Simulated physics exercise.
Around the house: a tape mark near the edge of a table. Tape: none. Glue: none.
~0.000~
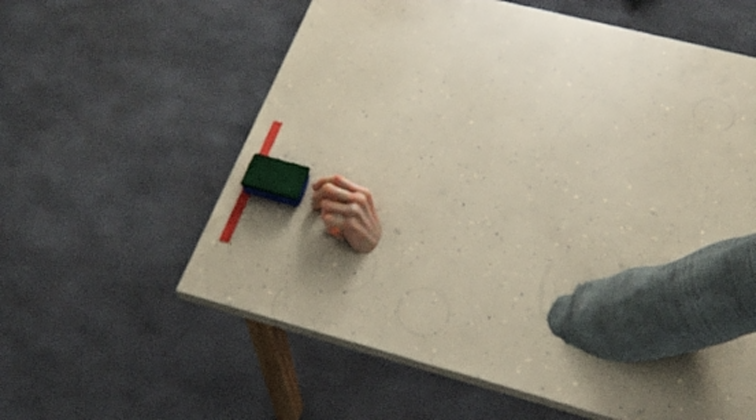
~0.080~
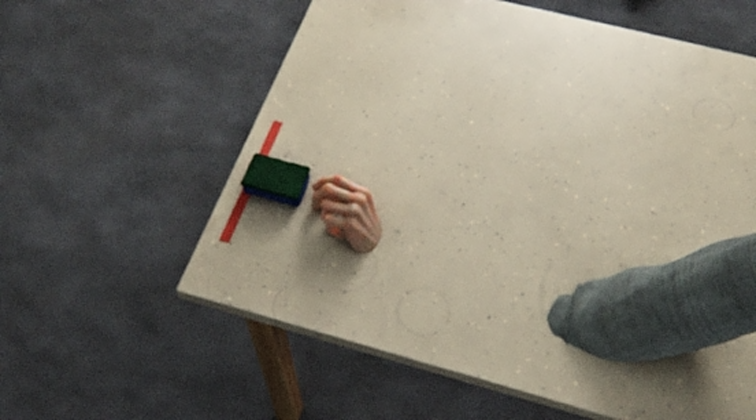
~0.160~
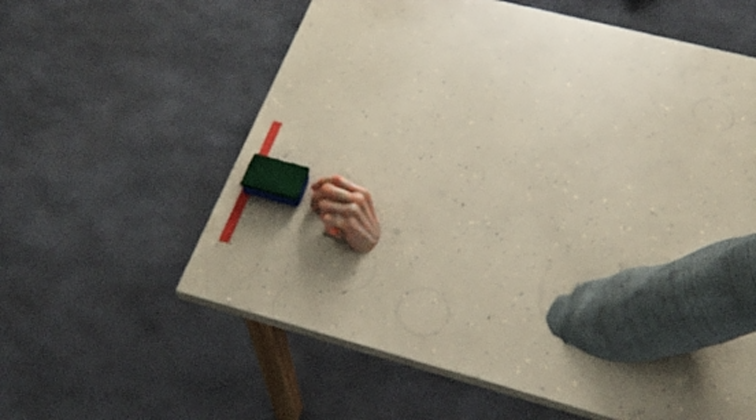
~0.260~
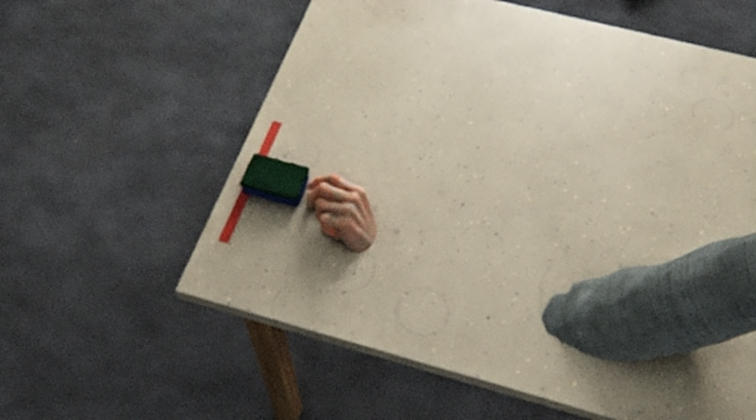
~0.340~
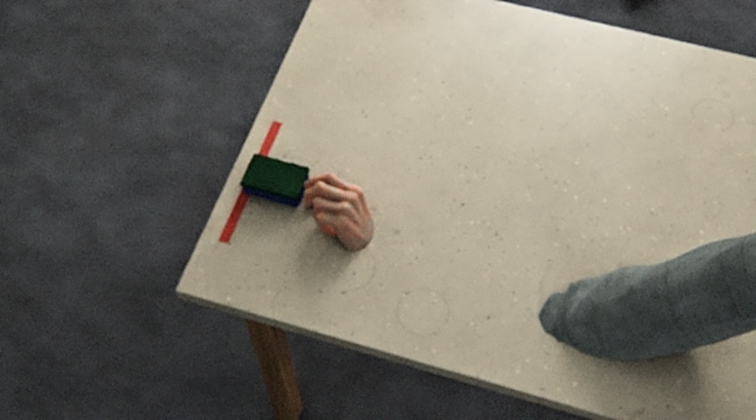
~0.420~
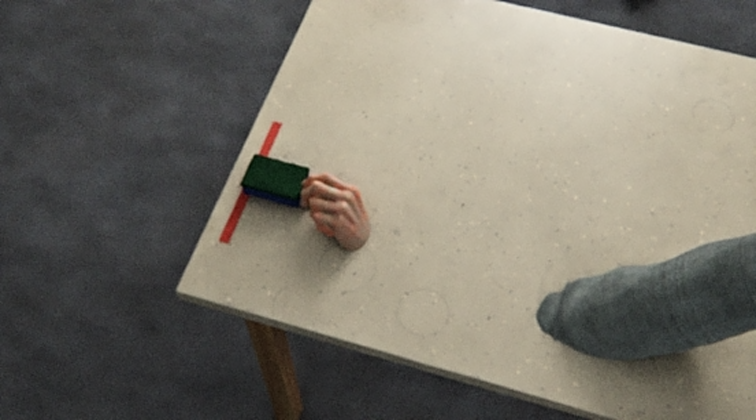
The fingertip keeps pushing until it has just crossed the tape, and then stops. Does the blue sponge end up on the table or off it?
In this case the blue sponge leaves the tabletop.
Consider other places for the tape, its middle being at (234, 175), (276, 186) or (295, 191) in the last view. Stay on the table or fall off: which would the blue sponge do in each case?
Off, On, On.
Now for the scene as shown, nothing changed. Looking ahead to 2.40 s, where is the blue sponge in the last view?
About (224, 318).
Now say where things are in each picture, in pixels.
The first picture shows blue sponge (277, 181).
The second picture shows blue sponge (277, 180).
The third picture shows blue sponge (276, 181).
The fourth picture shows blue sponge (276, 181).
The fifth picture shows blue sponge (276, 181).
The sixth picture shows blue sponge (276, 181).
By 1.98 s, blue sponge tilted by 59° near (215, 174).
By 2.20 s, blue sponge dropping near (230, 273).
By 2.40 s, blue sponge fallen near (224, 318).
When it is over (2.6 s), the blue sponge drops to the floor.
